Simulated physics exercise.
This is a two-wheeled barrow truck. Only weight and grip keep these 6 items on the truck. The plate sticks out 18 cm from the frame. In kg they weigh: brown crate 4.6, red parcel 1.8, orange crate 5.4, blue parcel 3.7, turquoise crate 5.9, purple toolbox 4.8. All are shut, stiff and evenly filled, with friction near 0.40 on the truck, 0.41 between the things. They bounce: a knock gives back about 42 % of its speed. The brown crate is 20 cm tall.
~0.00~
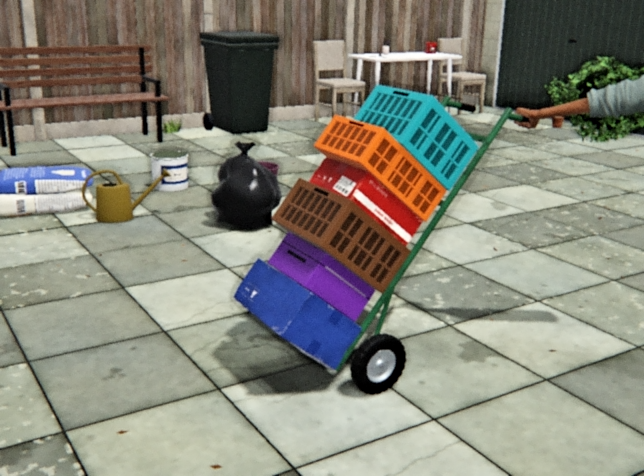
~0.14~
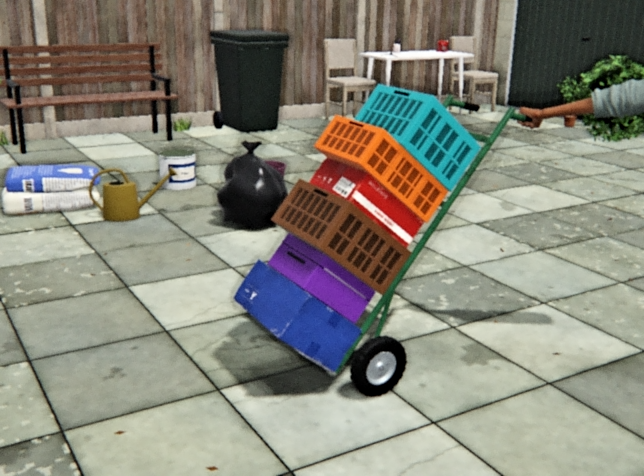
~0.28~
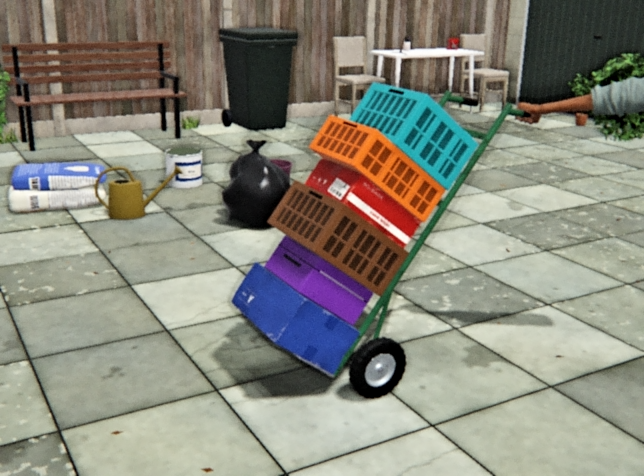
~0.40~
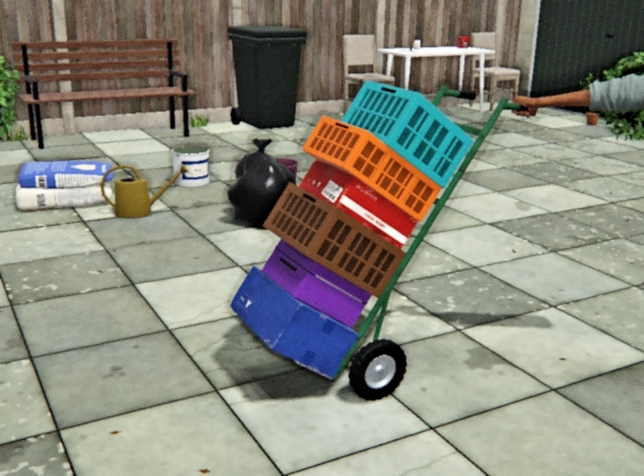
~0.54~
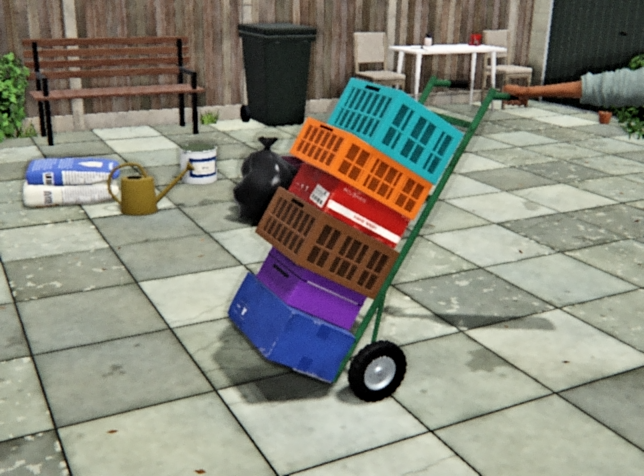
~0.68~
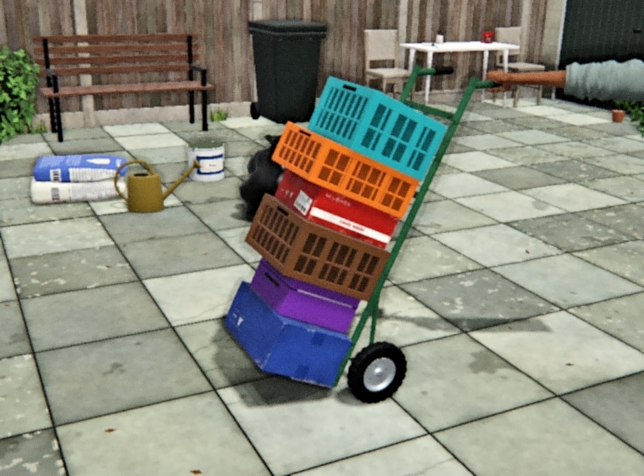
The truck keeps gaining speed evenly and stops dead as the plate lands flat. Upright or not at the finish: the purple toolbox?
The purple toolbox falls over.
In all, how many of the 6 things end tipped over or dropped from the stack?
6 of them.
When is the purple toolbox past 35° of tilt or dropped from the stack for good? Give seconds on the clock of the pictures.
Near 1.7 s.
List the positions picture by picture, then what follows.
In the first picture, truck 40° back; purple toolbox (321, 277); brown crate (341, 235).
In the second picture, truck 40° back; orange crate (381, 169); blue parcel (295, 314).
In the third picture, truck 38° back; turquoise crate (410, 135); brown crate (337, 237).
In the fourth picture, truck 35° back; red parcel (358, 204); orange crate (372, 169).
In the fifth picture, truck 31° back; blue parcel (289, 325); turquoise crate (393, 131).
In the sixth picture, truck 26° back; purple toolbox (305, 292); brown crate (316, 247).
After 1.38 s, truck upright; purple toolbox 15° off its base near (263, 321); turquoise crate 15° off its base; orange crate 15° off its base.
After 1.78 s, truck upright; red parcel, orange crate and turquoise crate now dropped from the stack; purple toolbox 47° off its base near (220, 330); brown crate 47° off its base.
After 2.08 s, truck upright; brown crate and purple toolbox now dropped from the stack; blue parcel on its side.
After 2.58 s, truck upright; blue parcel on its side.
In the end (4.4 s), dropped from the stack and tipped over, brown crate, red parcel, orange crate, turquoise crate and purple toolbox; toppled on the truck, blue parcel. At the end, from the last picture's camera, purple toolbox near (142, 378).
